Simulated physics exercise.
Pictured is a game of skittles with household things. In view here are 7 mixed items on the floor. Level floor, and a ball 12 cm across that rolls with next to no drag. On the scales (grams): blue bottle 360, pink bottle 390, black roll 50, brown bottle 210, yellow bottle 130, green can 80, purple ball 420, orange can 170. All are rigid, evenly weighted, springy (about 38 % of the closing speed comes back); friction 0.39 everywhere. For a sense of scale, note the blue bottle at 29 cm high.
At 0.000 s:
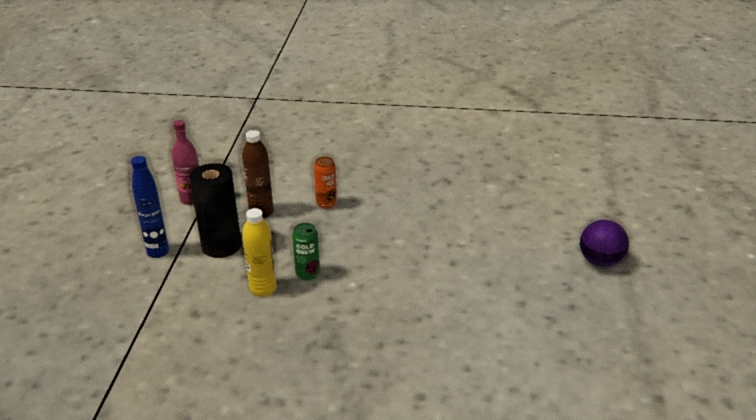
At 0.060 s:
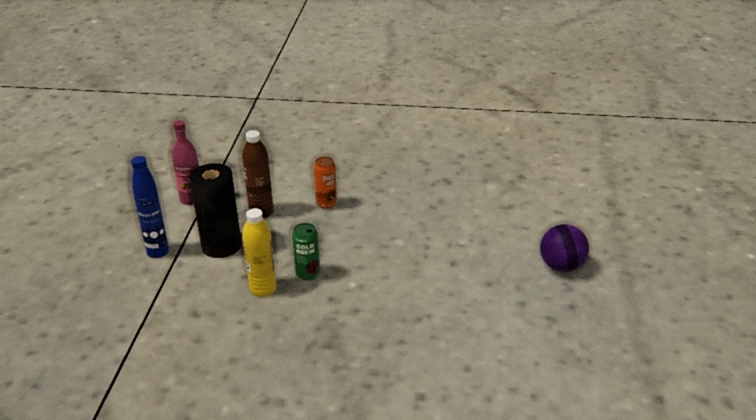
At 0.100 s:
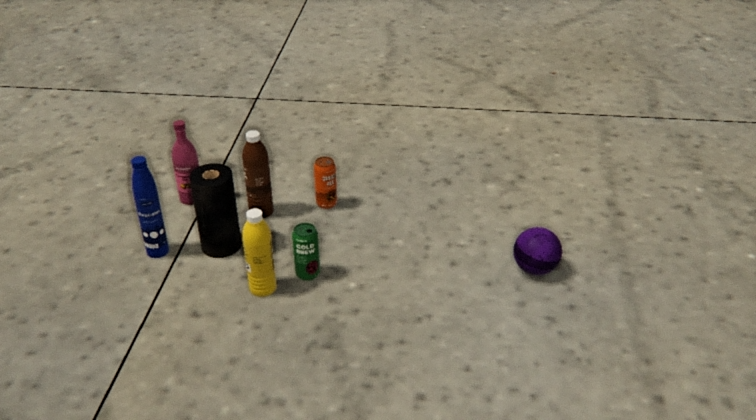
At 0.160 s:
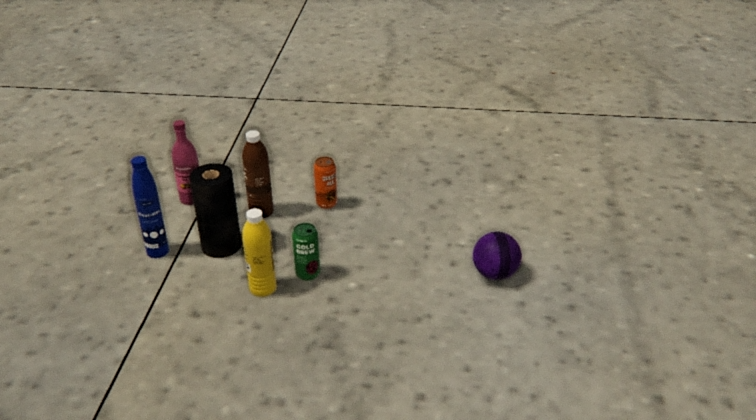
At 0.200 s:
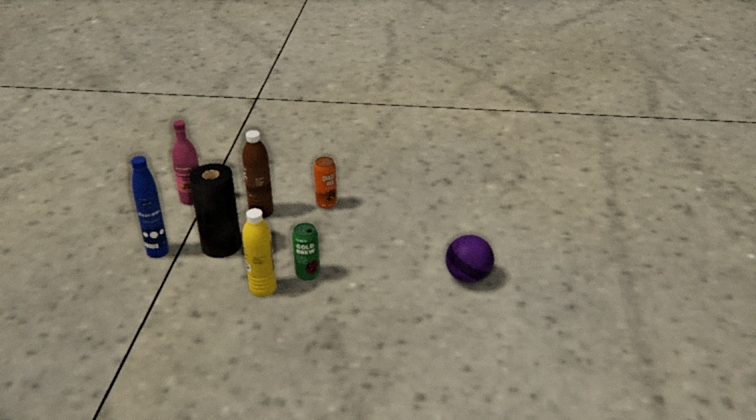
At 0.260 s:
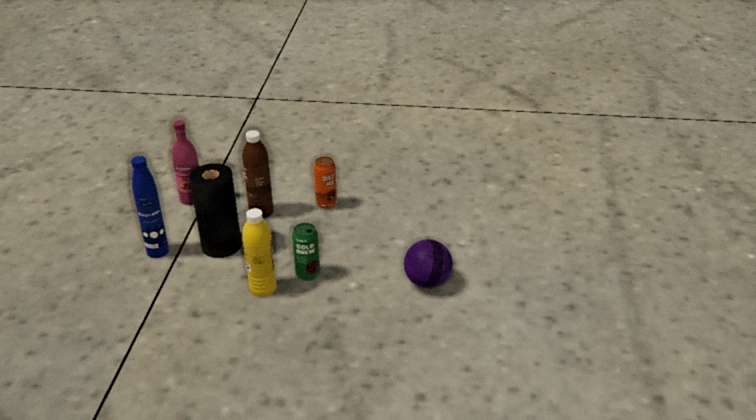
To begin with, a purple ball sits well to the right of a cluster of colorful bottles, two cans and a black roll on a speckled gray floor. The ball then rolls steadily leftward, drawing a little nearer the viewer, and is last seen a short gap right of the green can.
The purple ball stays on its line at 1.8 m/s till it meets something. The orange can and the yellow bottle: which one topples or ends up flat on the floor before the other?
Of the pair, the latter goes first.
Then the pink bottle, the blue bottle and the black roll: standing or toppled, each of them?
Outcome noted - the pink bottle survives without falling, the blue bottle ends up fallen, the black roll survives without falling.
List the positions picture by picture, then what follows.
In the first frame, ball 0 cm along; purple ball (604, 243); orange can (326, 183); yellow bottle (259, 252).
In the second frame, ball 11 cm along; purple ball (564, 248); black roll (216, 211).
In the third frame, ball 18 cm along; purple ball (538, 251); green can (306, 253).
In the fourth frame, ball 28 cm along; purple ball (497, 256); pink bottle (186, 162).
In the fifth frame, ball 35 cm along; purple ball (470, 259); brown bottle (257, 174).
In the sixth frame, ball 46 cm along; purple ball (428, 264); orange can (326, 183); yellow bottle (259, 252).
After 0.76 s, ball 120 cm along; purple ball near (118, 334); yellow bottle 49° off upright near (189, 232); green can 22° off upright; blue bottle 9° off upright.
After 1.36 s, ball 199 cm along; yellow bottle on its side near (180, 245); blue bottle on its side; green can 67° off upright.
After 2.46 s, yellow bottle on its side near (171, 249); blue bottle on its side; green can on its side.
In the end (3.1 s), toppled on the floor, blue bottle, yellow bottle and green can; the other 4 under 8 cm from the start. At the end, from the last picture's camera, orange can near (326, 183), yellow bottle near (170, 250). Orange can was never lost; yellow bottle went at 0.68 s.
